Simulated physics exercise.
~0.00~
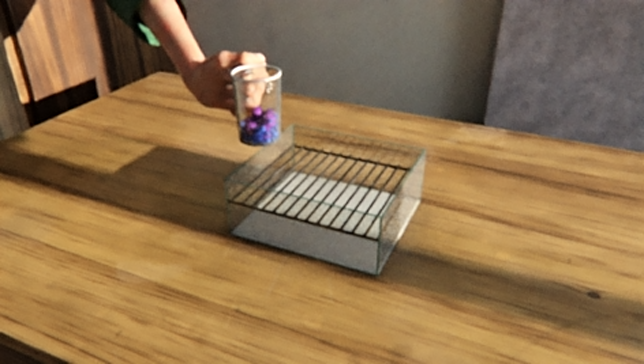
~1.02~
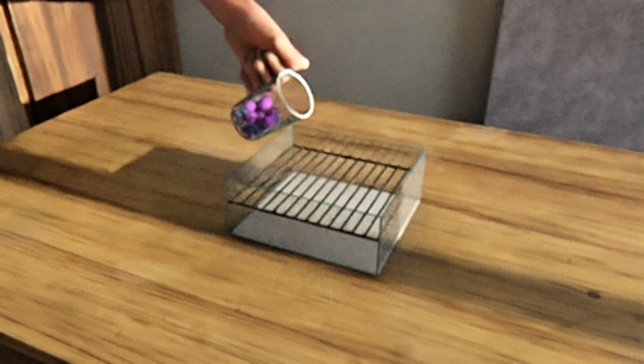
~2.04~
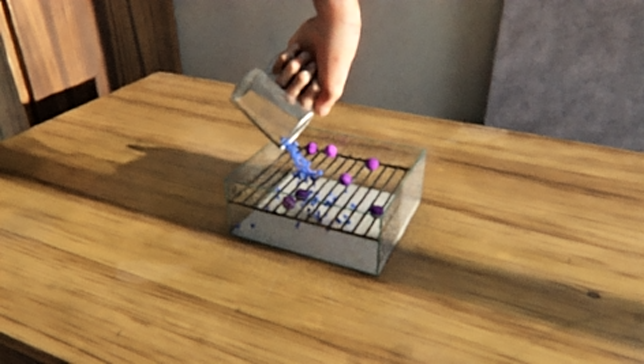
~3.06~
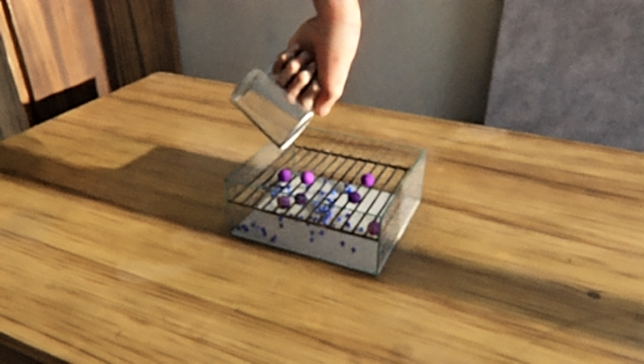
On a wooden table, an open glass-sided box sits with a dark wire rack spanning it, and a hand holds a clear cup of small blue bits and larger purple balls above it. The hand tilts the cup to the right, with the pieces still inside. It then tips the cup further, mouth downward, and the mix spills onto the rack, the purple balls scattering across the wires while blue bits stream down. By the end, the cup is empty, the blue bits have dropped through the gaps into the box, and the purple balls remain on the wires.
